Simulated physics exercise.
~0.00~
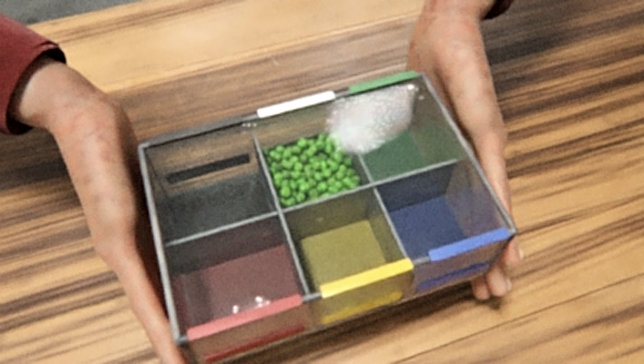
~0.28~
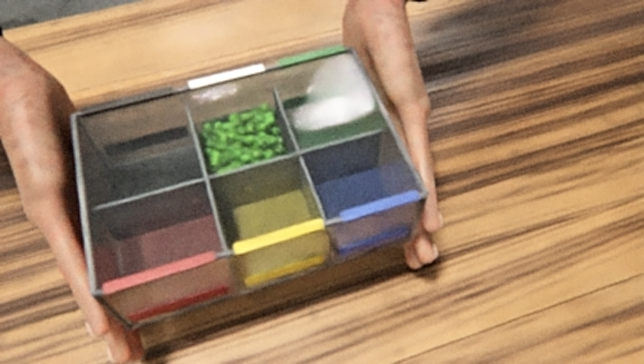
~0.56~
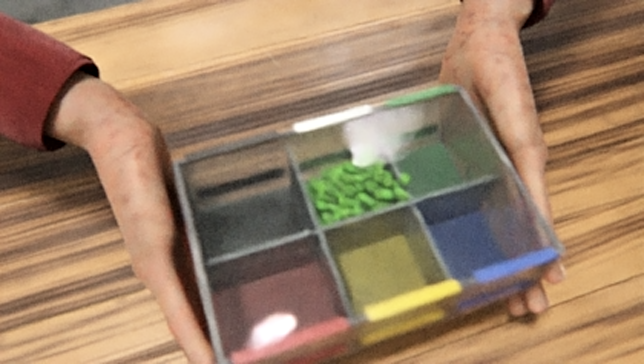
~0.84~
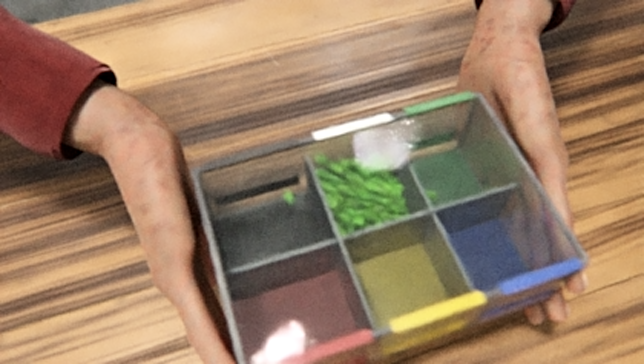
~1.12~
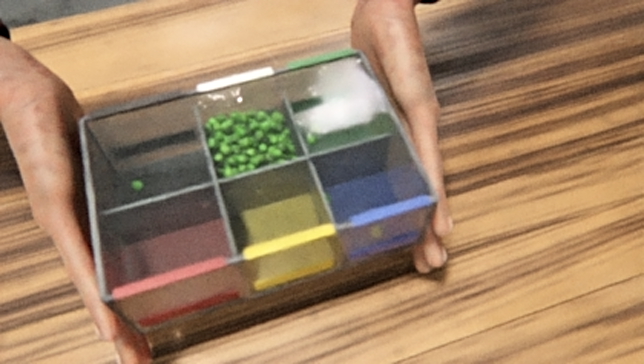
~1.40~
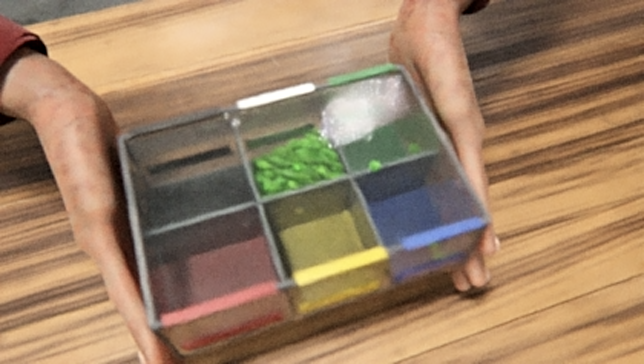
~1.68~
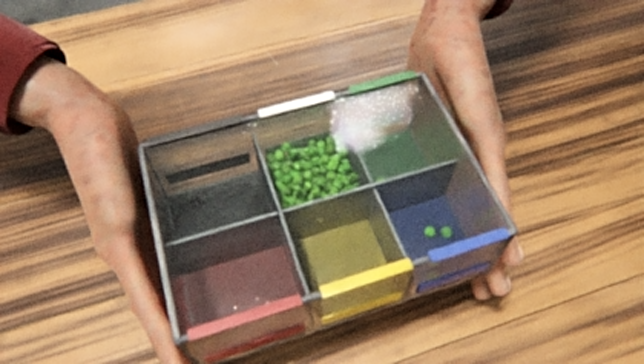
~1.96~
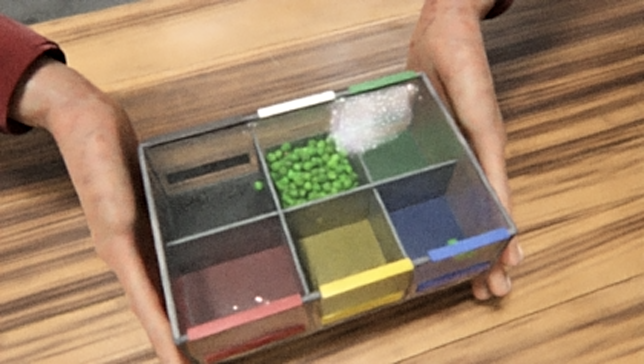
Two hands shake a divided clear box, and the green peas stay mostly in the white-marked section.
